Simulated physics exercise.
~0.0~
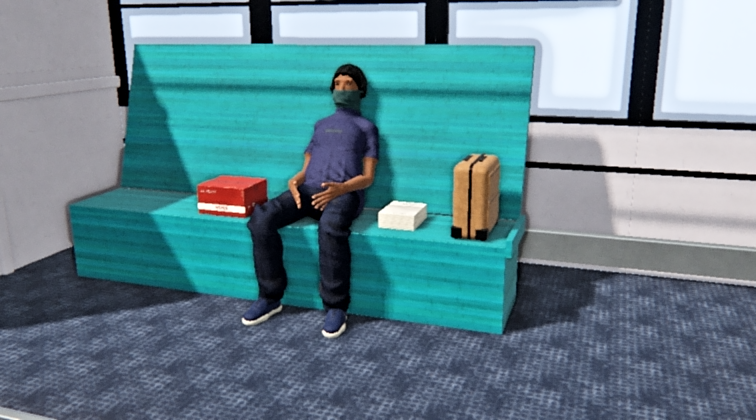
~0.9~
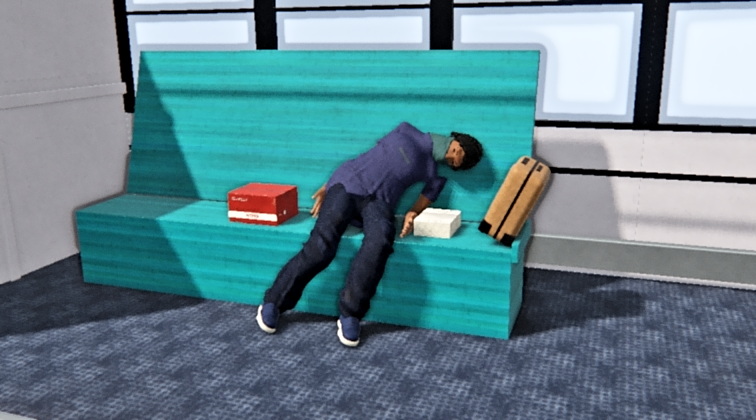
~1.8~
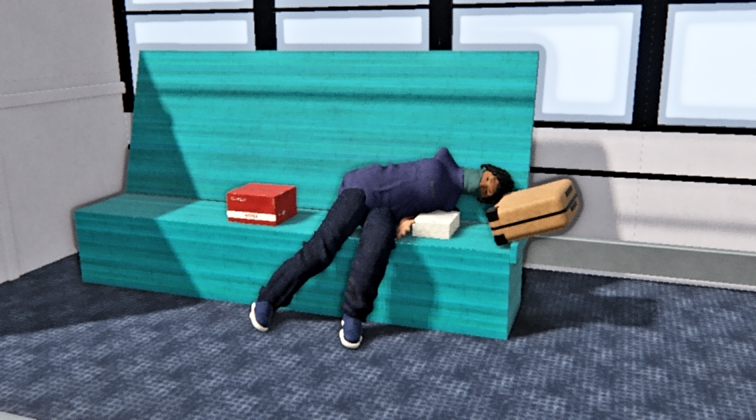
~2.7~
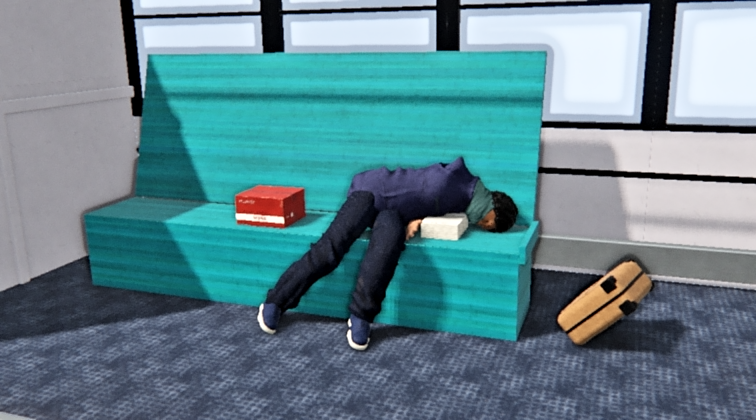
Sleeper on a teal bench slumping right against a tan suitcase, which tips off onto the floor while two boxes stay on.
